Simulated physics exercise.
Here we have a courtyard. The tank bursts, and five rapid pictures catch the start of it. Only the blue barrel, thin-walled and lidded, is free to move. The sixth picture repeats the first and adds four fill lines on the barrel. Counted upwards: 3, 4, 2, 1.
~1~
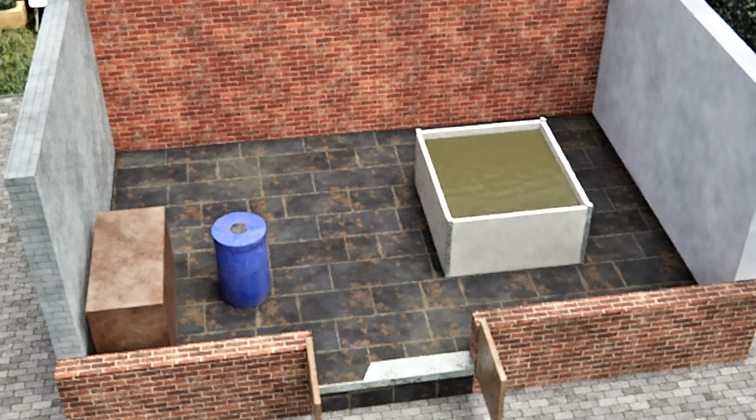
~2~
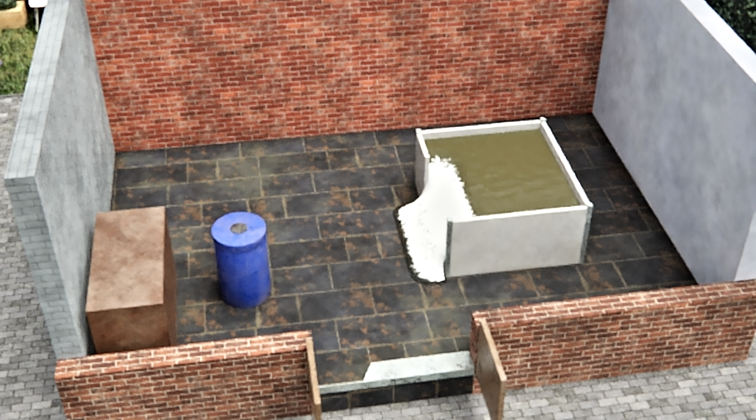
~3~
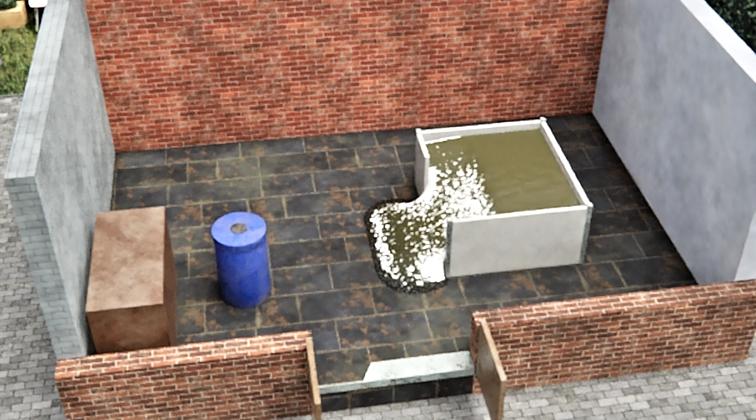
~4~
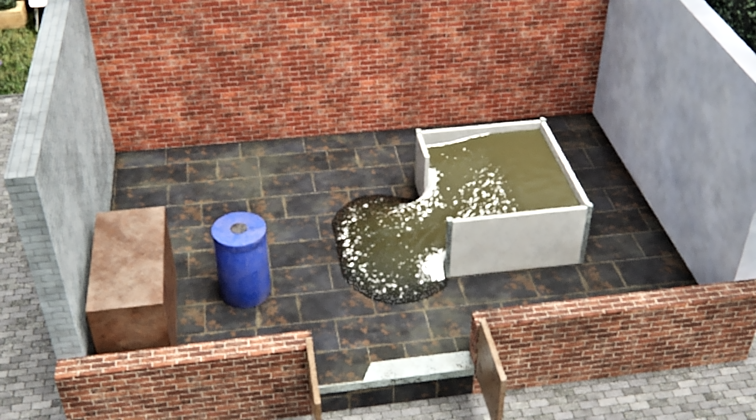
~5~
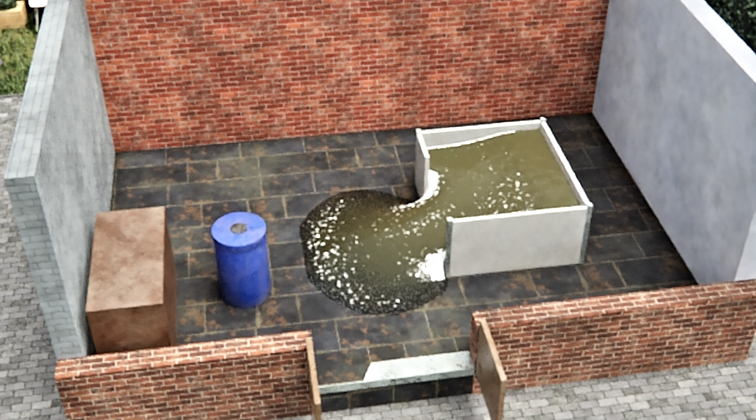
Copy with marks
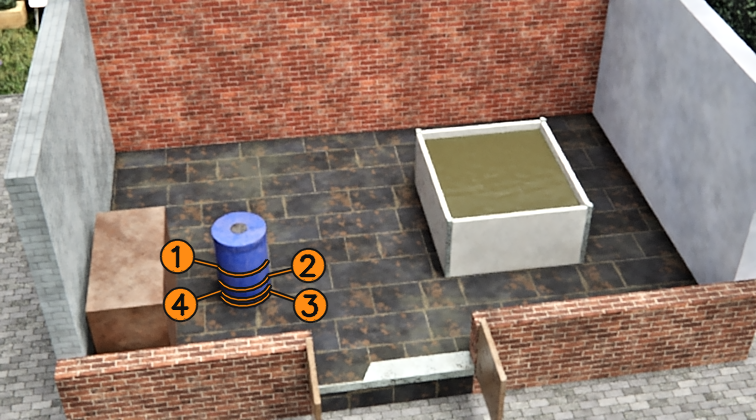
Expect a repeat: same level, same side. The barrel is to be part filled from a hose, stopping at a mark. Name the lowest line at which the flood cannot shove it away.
Mark 1 just does it.
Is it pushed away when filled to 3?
Yes.
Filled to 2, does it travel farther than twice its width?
No, it does not.
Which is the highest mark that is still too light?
2.
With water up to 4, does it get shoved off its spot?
Yes, that goes wrong.
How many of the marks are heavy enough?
One of the four.
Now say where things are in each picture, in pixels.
The first frame shows lid of the blue barrel at (238, 229); tank full, its middle at (499, 173); open gate at (392, 324).
In the second frame, 2 % of the ground under water, its edge towards the barrel at (419, 264).
In the third frame, 4 % of the ground under water, its edge towards the barrel at (384, 266).
In the fourth frame, 7 % of the ground under water, its edge towards the barrel at (349, 266).
The fifth frame shows lid of the blue barrel at (238, 229); 11 % of the ground under water, its edge towards the barrel at (314, 266).
In orange, 1 at (243, 275); 2 at (245, 289); 3 at (246, 305); 4 at (246, 299); from the bottom up 3, 4, 2, 1.
With 1, it does not move.
With 2, it is pushed about its own width away.
With 3, it is pushed about 3 times its own width away.
With 4, it is pushed about its own width away.
